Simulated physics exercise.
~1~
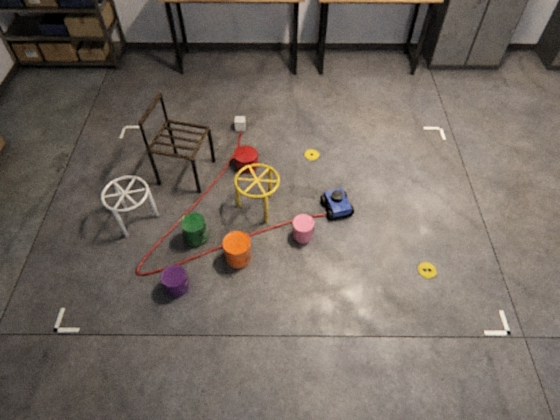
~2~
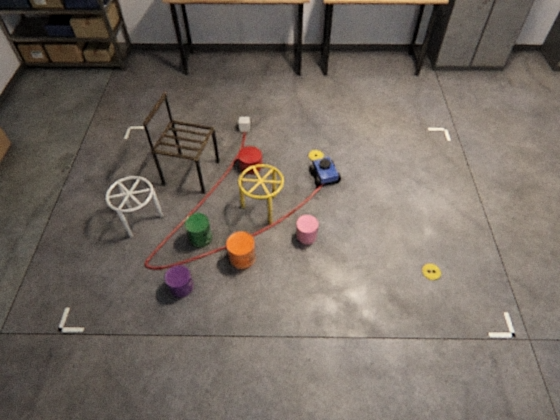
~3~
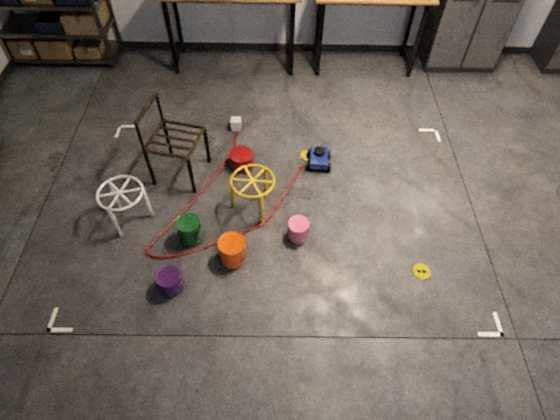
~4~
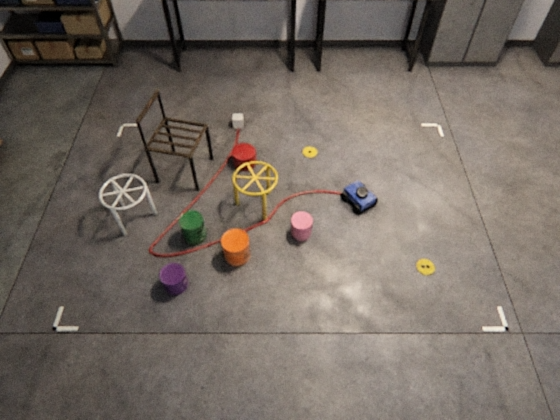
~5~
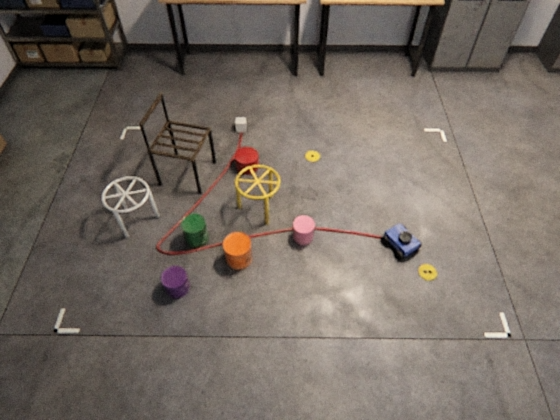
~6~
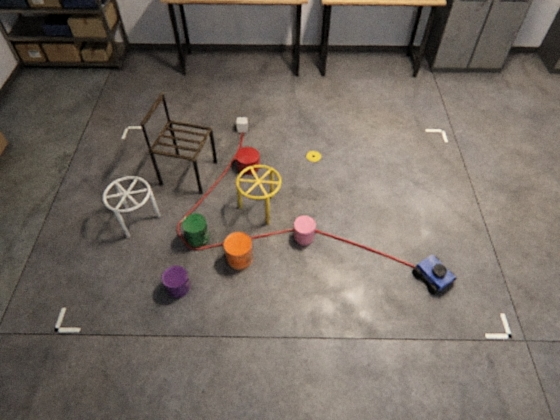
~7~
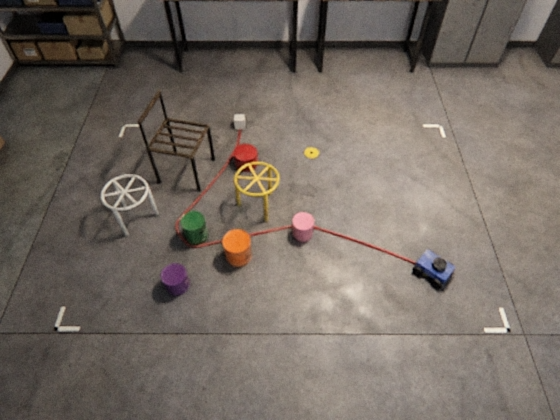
A blue cart trailing a red lead drives to one yellow mark, then stops at another.
